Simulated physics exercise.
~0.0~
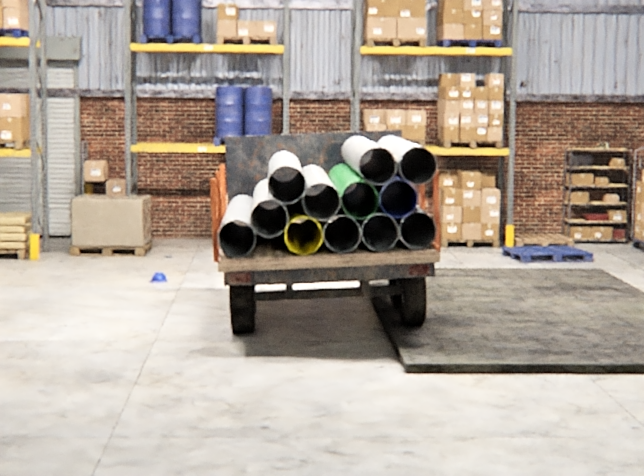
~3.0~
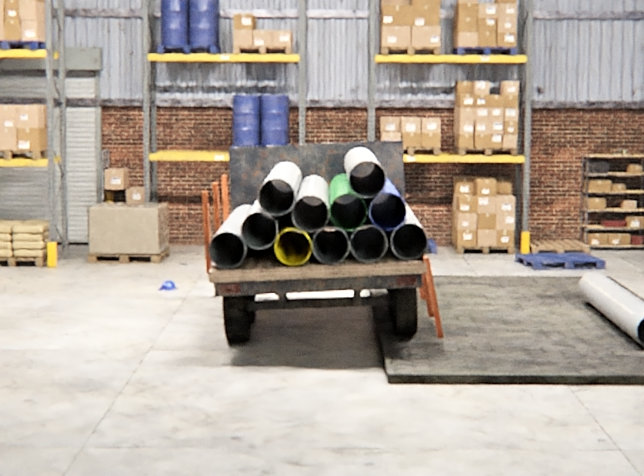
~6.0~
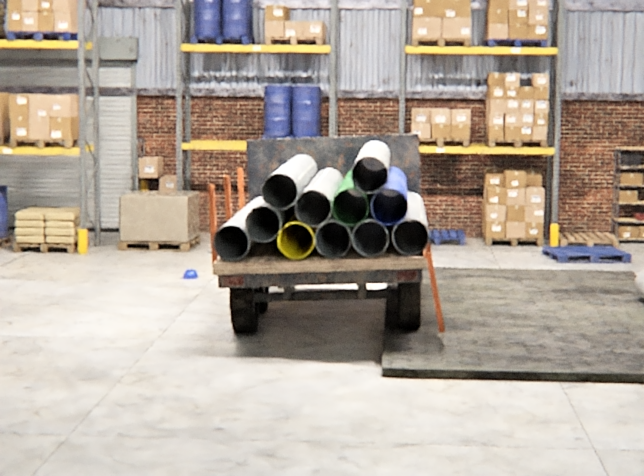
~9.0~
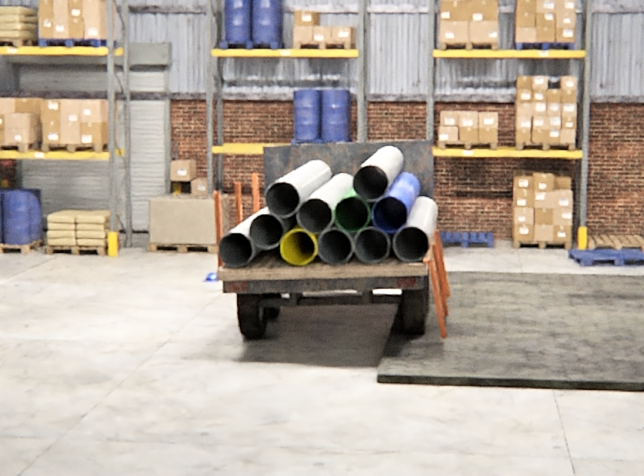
In a warehouse, a trailer stood stacked with plastic pipes, most of them pale, until the orange posts on the right dropped and one pale pipe rolled off onto the dark mat, while the rest, including the yellow, green and blue ones, stayed piled aboard.
